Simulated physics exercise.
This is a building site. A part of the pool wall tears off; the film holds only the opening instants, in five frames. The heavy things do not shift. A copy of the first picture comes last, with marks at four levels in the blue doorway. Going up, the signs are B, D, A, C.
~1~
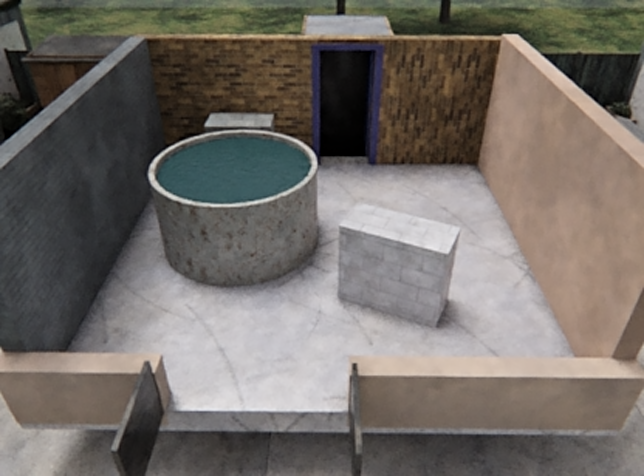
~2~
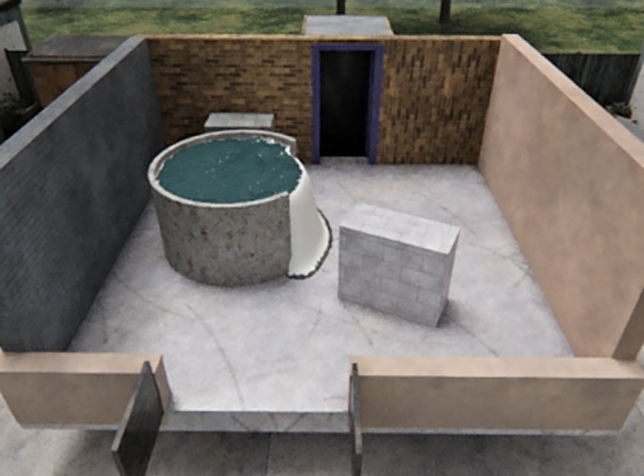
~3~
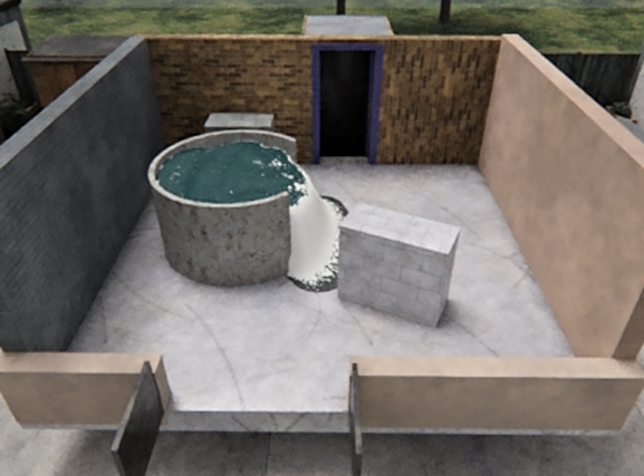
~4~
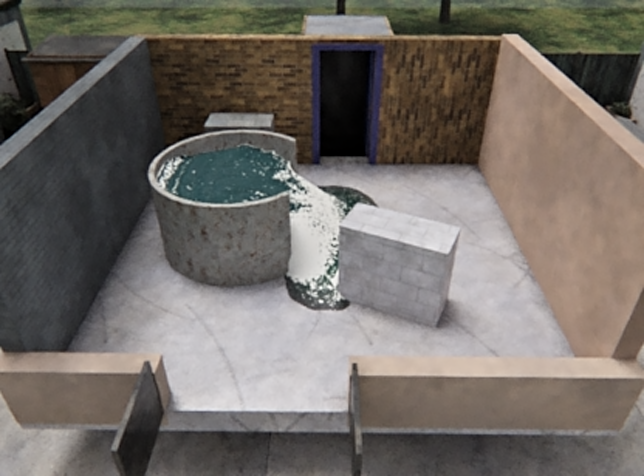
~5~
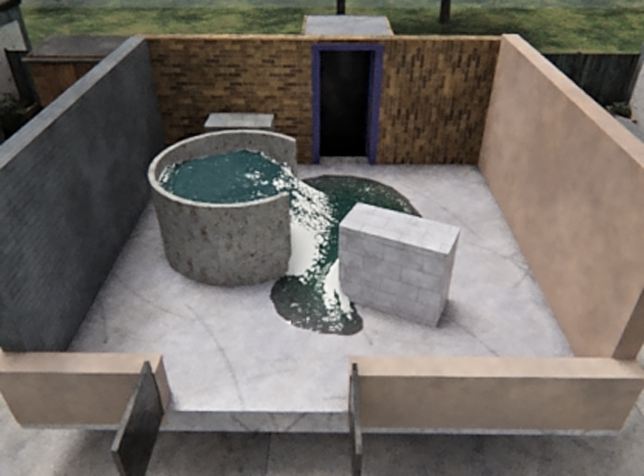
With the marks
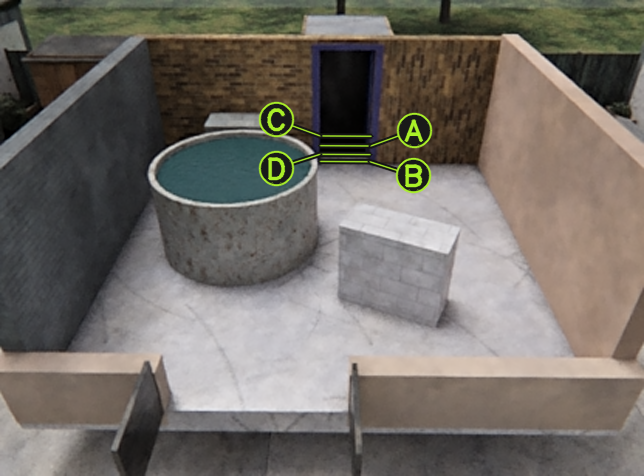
Water in a round stone pool pours out through an opening in its right side onto the pale floor of a walled yard, reaches a grey block, and spreads around it toward the blue doorway and the front.
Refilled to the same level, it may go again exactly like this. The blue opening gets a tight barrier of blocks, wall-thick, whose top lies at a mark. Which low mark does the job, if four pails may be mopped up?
D.
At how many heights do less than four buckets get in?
Three.
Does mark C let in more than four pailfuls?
No, not at all.
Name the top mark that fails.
Mark B.
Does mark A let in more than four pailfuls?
No.
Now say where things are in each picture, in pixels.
Water in the pool at rest, its middle at (235, 169); foot of the blue doorway at (344, 164); open gate at (255, 351).
Water covers 2 % of the ground and shows as far out as (296, 275).
Water covers 6 % of the ground and shows as far out as (323, 287).
Water covers 12 % of the ground and shows as far out as (346, 189).
Water covers 22 % of the ground and shows as far out as (367, 180).
On the marked copy, A at (345, 145); B at (344, 161); C at (345, 136); D at (345, 154); from the bottom up B, D, A, C.
With A, nothing gets over.
With B, some 25 bucketfuls get in.
With C, nothing gets over.
With D, a splash gets over, under a bucket.
